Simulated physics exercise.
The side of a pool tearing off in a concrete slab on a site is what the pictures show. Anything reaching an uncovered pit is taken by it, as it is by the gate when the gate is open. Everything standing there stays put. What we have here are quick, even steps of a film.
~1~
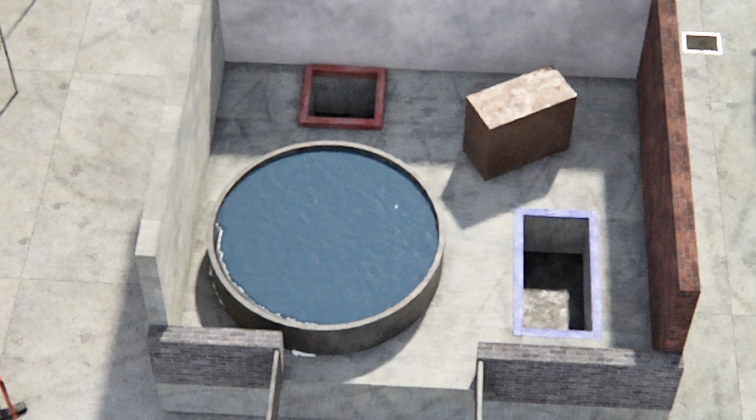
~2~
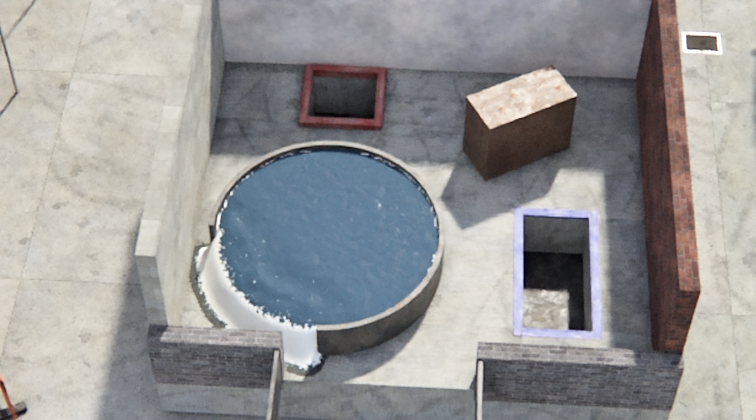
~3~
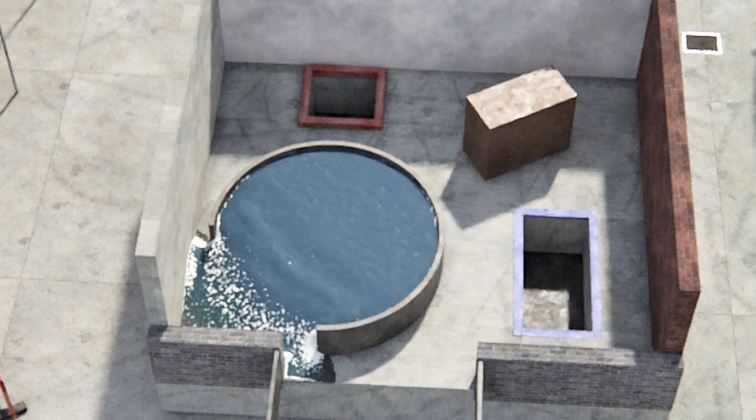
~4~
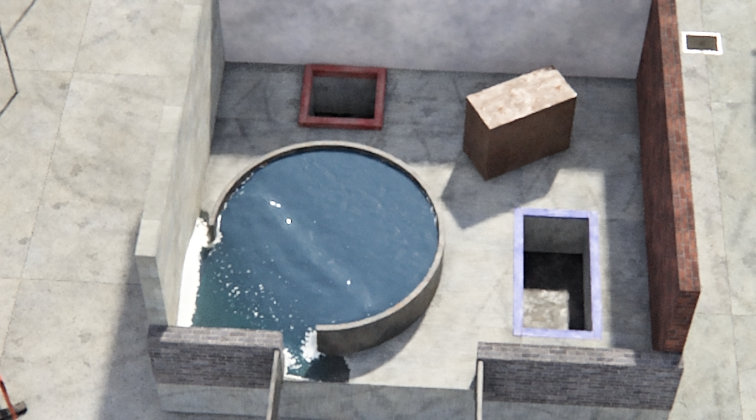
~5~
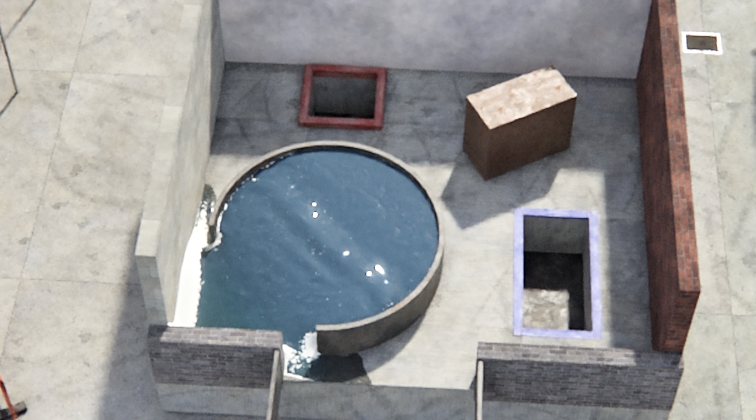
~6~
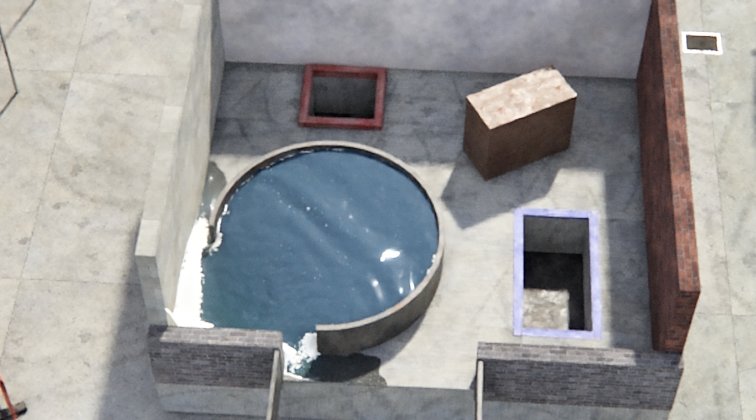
Water bursts through the lower left side of the round pool and spreads beside the walls.
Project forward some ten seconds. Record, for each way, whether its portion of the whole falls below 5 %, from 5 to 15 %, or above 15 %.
In order: The gate claims a heavy share - exceeding fifteen per cent. The blue pit claims a light share - short of five per cent. The red pit claims a light share - short of five per cent.
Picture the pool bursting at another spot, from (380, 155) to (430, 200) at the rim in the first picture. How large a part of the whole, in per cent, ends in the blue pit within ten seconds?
I'd estimate the blue pit takes around 30 percent.
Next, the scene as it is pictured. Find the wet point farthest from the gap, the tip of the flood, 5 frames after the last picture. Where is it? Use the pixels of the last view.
I'd say near (216, 123).
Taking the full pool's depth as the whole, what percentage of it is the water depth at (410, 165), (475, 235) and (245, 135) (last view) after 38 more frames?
I'd say around 4 per cent, then 0 per cent, then 14 per cent.
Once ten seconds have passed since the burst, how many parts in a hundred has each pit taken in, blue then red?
Approximate shares: 0 per cent and 2 per cent.
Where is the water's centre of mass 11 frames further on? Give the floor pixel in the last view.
I'd put it at around (293, 269).
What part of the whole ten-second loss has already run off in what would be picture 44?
My guess would be around 65 percent.
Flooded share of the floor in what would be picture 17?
Estimated share: Around 25 %.
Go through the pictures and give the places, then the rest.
Still water in the round pool at (326, 234), in the first picture.
Water pours out at (240, 312) and has run to (204, 248), in the second picture.
The front is at (197, 237), out from the gap at (240, 313), in the third picture.
The front is at (200, 216), out from the gap at (240, 314), in the fourth picture.
The front is at (204, 192), out from the gap at (240, 314), in the fifth picture.
The front is at (208, 169), out from the gap at (240, 314), in the sixth picture.
A moment on, water covers 15 % of the floor; the gate 3 %, the blue pit 0 %, the red pit 0 %.
Next, water covers 25 % of the floor; the gate 7 %, the blue pit 0 %, the red pit 0 %.
Then, water covers 30 % of the floor; the gate 12 %, the blue pit 0 %, the red pit 0 %.
Later, water covers 30 % of the floor; the gate 19 %, the blue pit 0 %, the red pit 1 %.
In the end, water covers 50 % of the floor; the gate 28 %, the blue pit 0 %, the red pit 2 %.
